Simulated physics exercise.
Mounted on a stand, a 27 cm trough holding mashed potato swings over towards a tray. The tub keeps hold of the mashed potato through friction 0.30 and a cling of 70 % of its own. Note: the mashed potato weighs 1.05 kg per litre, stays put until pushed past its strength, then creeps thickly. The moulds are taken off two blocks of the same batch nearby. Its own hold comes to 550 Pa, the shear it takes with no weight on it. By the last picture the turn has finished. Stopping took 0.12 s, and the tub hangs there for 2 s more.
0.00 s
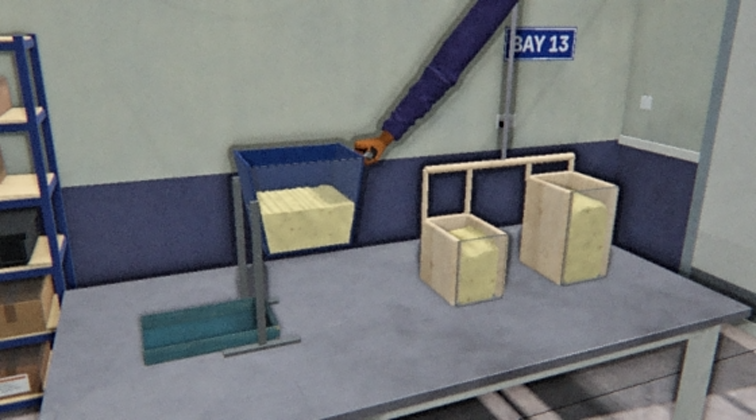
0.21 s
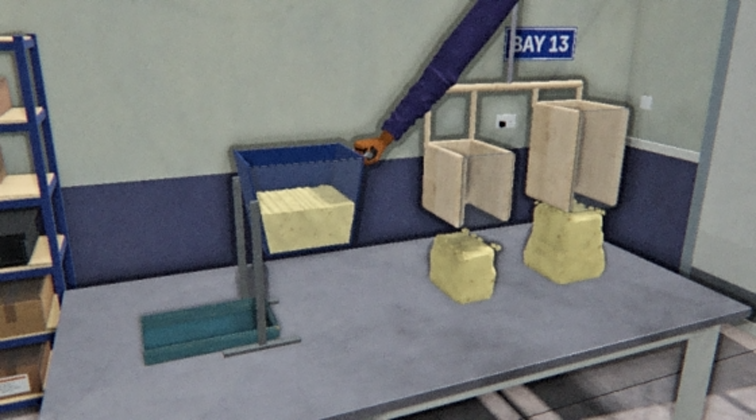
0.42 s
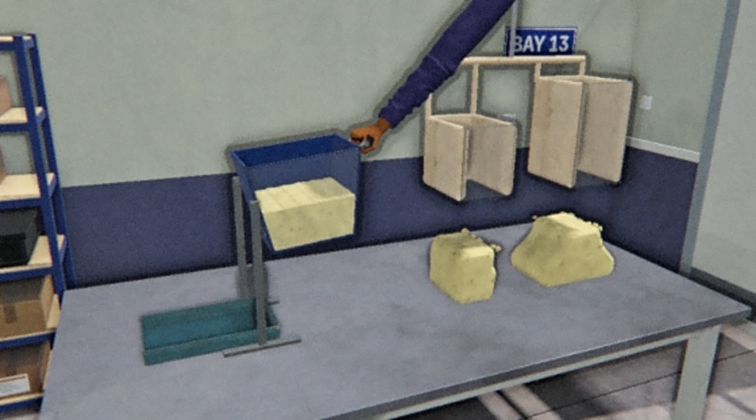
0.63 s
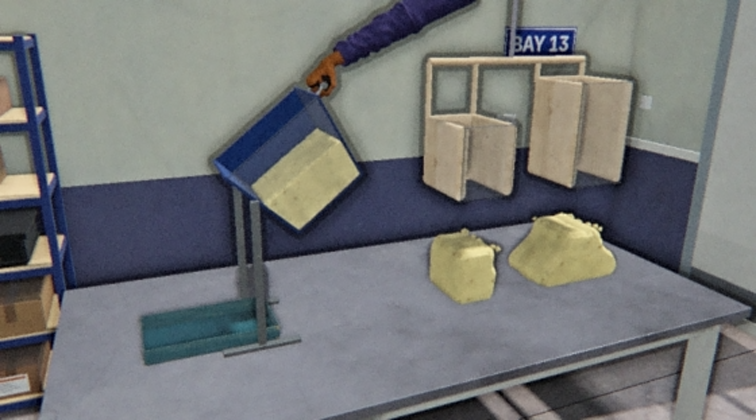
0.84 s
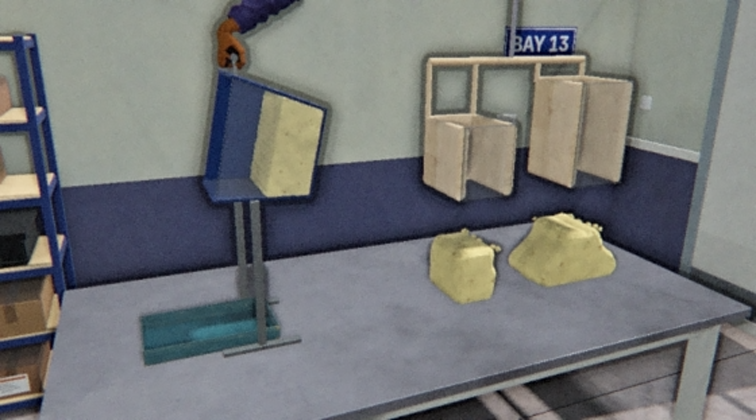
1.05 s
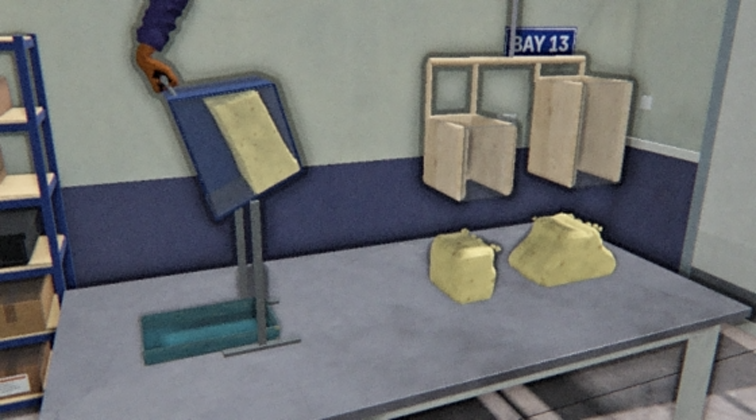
At a grey workbench, wooden moulds rose off two pale yellow blocks, which sagged, the right one more, before a purple-sleeved arm swung a blue trough of yellowish mash leftward on its stand.
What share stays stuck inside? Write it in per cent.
0 %.
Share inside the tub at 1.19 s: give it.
Tub contents: Around 95 %.
By 1.19 s, the tub is at 106 degrees and holds 96 %.
By 1.36 s, the tub is at 106 degrees and holds 31 %.
By 1.53 s, the tub is at 106 degrees and holds 0 %.
By 1.70 s, the tub is at 106 degrees and holds 0 %.
By 3.05 s, at the end, the tub is at 106 degrees and holds 0 %.
